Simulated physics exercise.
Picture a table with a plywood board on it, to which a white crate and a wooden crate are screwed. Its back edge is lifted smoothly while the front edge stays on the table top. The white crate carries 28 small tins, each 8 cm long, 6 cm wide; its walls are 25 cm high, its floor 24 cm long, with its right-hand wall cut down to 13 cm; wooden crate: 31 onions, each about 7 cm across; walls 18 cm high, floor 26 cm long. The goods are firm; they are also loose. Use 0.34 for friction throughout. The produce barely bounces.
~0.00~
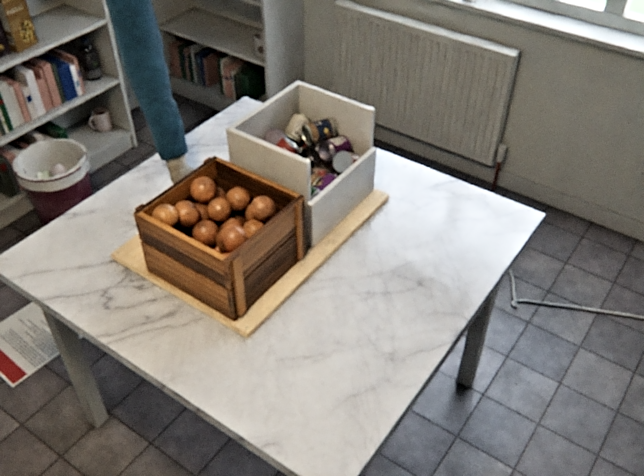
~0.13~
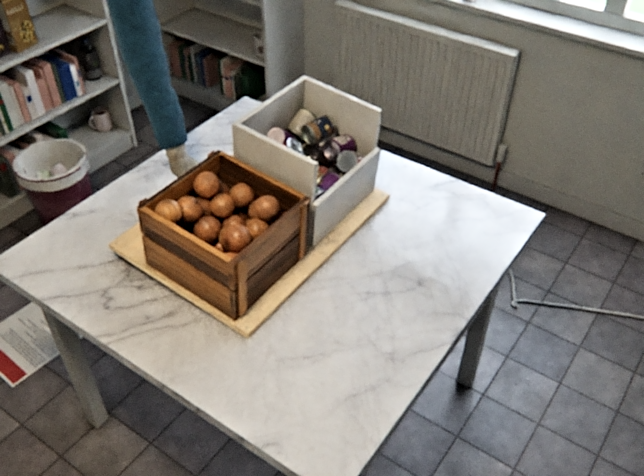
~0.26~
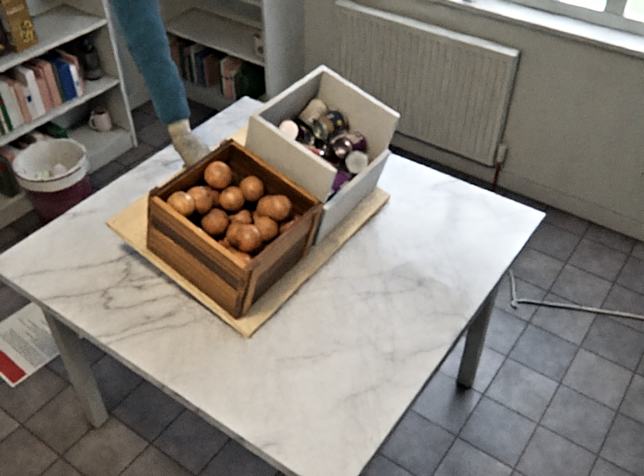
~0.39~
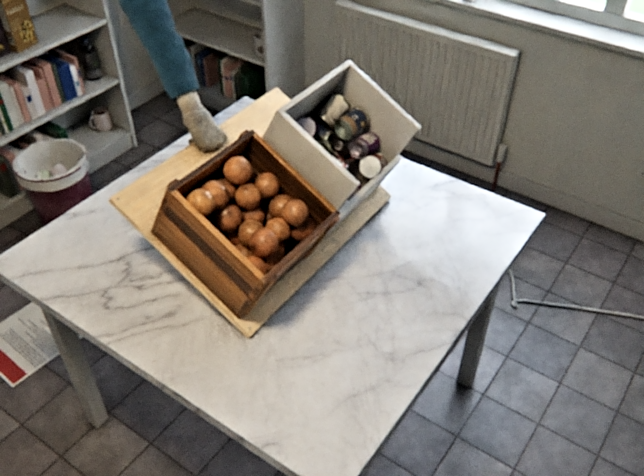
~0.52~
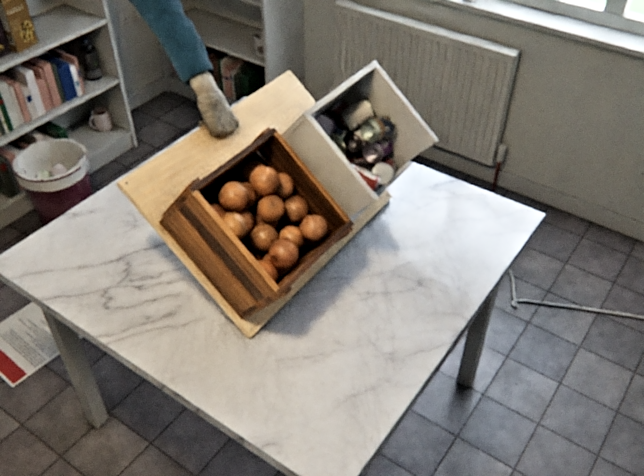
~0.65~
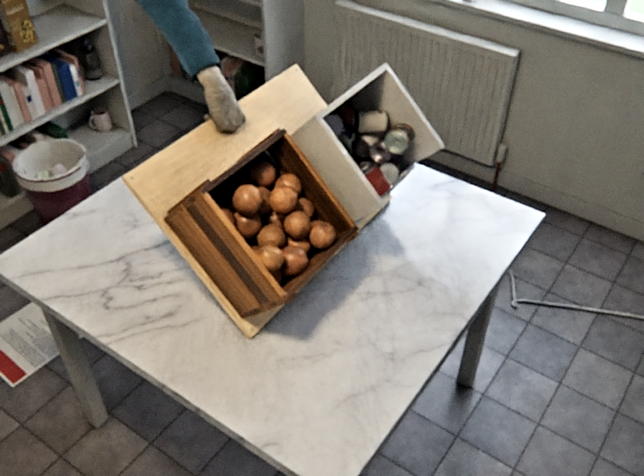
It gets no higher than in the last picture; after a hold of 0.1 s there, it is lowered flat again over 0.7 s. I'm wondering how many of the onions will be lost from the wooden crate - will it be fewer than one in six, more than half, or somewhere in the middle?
I'd guess what escapes is smaller than one sixth of the load.
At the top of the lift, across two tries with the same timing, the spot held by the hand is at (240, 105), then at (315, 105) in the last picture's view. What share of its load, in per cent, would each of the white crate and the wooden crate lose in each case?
Loss per try - white crate 10 / 70 percent, wooden crate 0 / 40 percent.
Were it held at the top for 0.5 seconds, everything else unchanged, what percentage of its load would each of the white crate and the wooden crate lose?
White crate 10%, wooden crate 0%.
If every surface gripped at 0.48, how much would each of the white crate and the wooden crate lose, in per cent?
In that case the white crate sheds 10 per cent, while the wooden crate sheds 0 per cent.
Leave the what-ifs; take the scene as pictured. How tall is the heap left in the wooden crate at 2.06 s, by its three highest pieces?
About 19 cm.
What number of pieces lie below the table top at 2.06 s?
Around 1, roughly.
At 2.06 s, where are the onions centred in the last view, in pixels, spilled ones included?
They're centred near (238, 236).
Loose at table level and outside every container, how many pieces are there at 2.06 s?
Around 2 in all.
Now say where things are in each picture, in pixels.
In the first picture (each is followed by its nearest rim corner in this view), wooden crate, (224, 259); white crate, (309, 162); 0° from level; none out.
Wooden crate, (230, 260); white crate, (317, 164); 4° from level, in the second picture.
Wooden crate, (244, 267); white crate, (336, 171); 15° from level, in the third picture.
Wooden crate, (263, 278); white crate, (358, 185); 28° from level, in the fourth picture.
Wooden crate, (278, 290); white crate, (377, 199); 39° from level, in the fifth picture.
Wooden crate, (284, 295); white crate, (384, 206); 43° from level; none out, in the sixth picture.
After 0.87 s, tilt 40°; white crate 27 in, 1 out and wooden crate 31 in, 0 out.
After 1.16 s, tilt 16°; white crate 25 in, 3 out and wooden crate 31 in, 0 out.
After 1.55 s, tilt 0°; white crate 25 in, 3 out and wooden crate 31 in, 0 out.
Final count (at 2.06 s), white crate 25 in, 3 out and wooden crate 31 in, 0 out. Asked share, 0 of 31, 0 per cent.
